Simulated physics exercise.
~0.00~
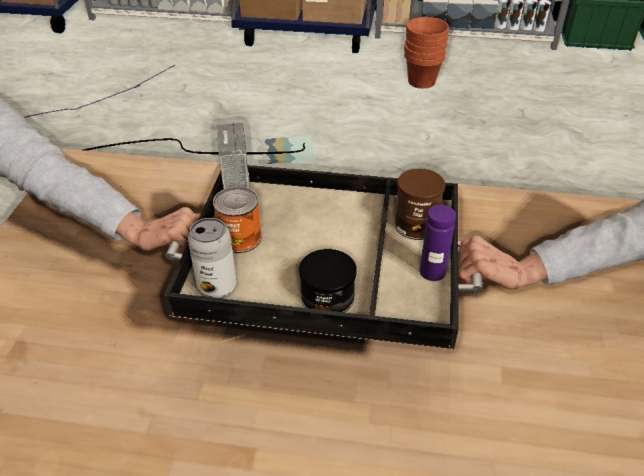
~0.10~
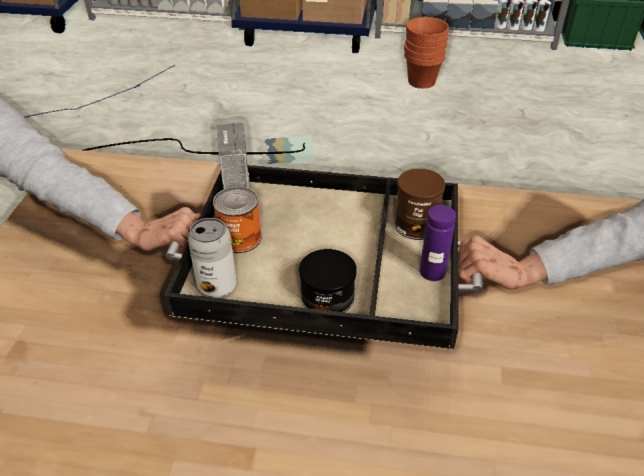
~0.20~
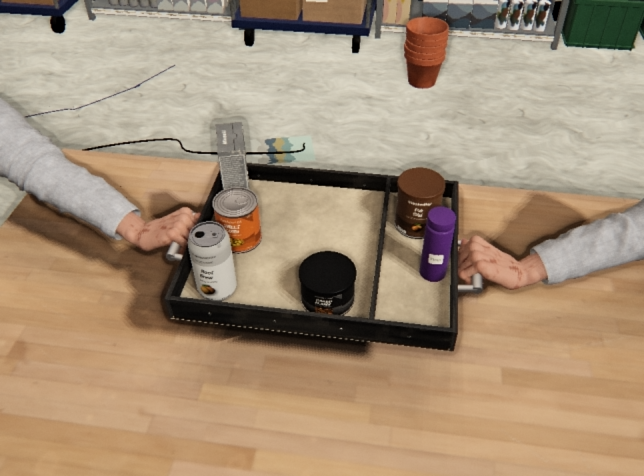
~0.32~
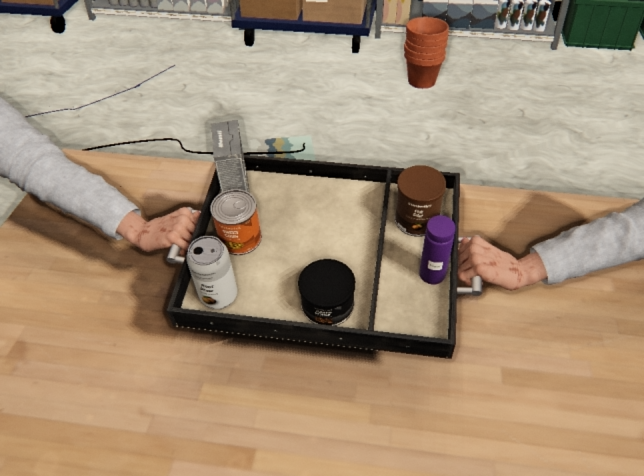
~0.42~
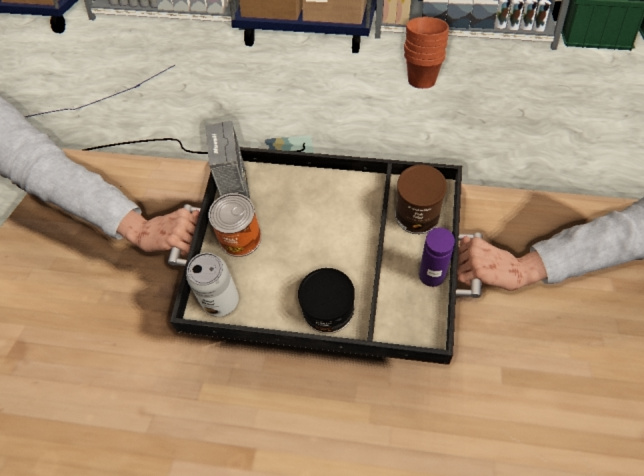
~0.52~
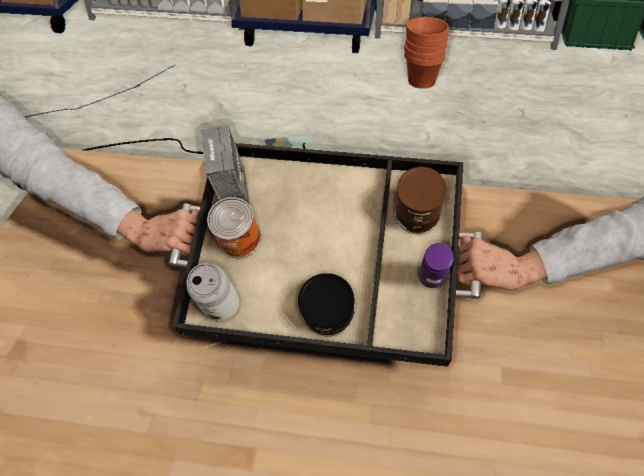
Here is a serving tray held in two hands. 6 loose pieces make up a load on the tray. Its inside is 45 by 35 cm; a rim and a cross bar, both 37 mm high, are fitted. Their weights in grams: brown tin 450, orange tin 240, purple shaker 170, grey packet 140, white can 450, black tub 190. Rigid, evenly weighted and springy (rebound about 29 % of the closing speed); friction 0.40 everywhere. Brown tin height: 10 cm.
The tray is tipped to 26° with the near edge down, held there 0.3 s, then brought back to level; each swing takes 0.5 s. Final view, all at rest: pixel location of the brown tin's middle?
Roughly (411, 262).
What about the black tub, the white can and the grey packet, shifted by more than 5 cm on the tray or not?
Black tub: Remains in place; white can: Remains in place; grey packet: Is displaced.
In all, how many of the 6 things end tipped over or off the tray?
The number here is 1.
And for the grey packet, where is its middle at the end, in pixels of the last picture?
Rest position, about (221, 204) px.
After 0.62 s, tray tilted 26°, near edge down; brown tin slid 2 cm near (419, 209); purple shaker tipped 31° from how it sat; grey packet slid 2 cm.
After 0.82 s, tray tilted 26°, near edge down; brown tin slid 7 cm near (417, 237); purple shaker tipped 68° from how it sat; grey packet slid 8 cm.
After 0.92 s, tray tilted 26°, near edge down; brown tin slid 10 cm near (415, 252); purple shaker tipped 67° from how it sat; grey packet slid 10 cm.
After 1.22 s, tray tilted 7°, near edge down; brown tin slid 15 cm near (411, 268); purple shaker tipped 60° from how it sat; grey packet slid 10 cm.
At rest (1.9 s), tipped over on the tray, purple shaker; not toppled but over 5 cm from the start, brown tin, orange tin and grey packet; the other 2 in place, give or take 5 cm. Seen from the same camera at the end, brown tin near (411, 262).
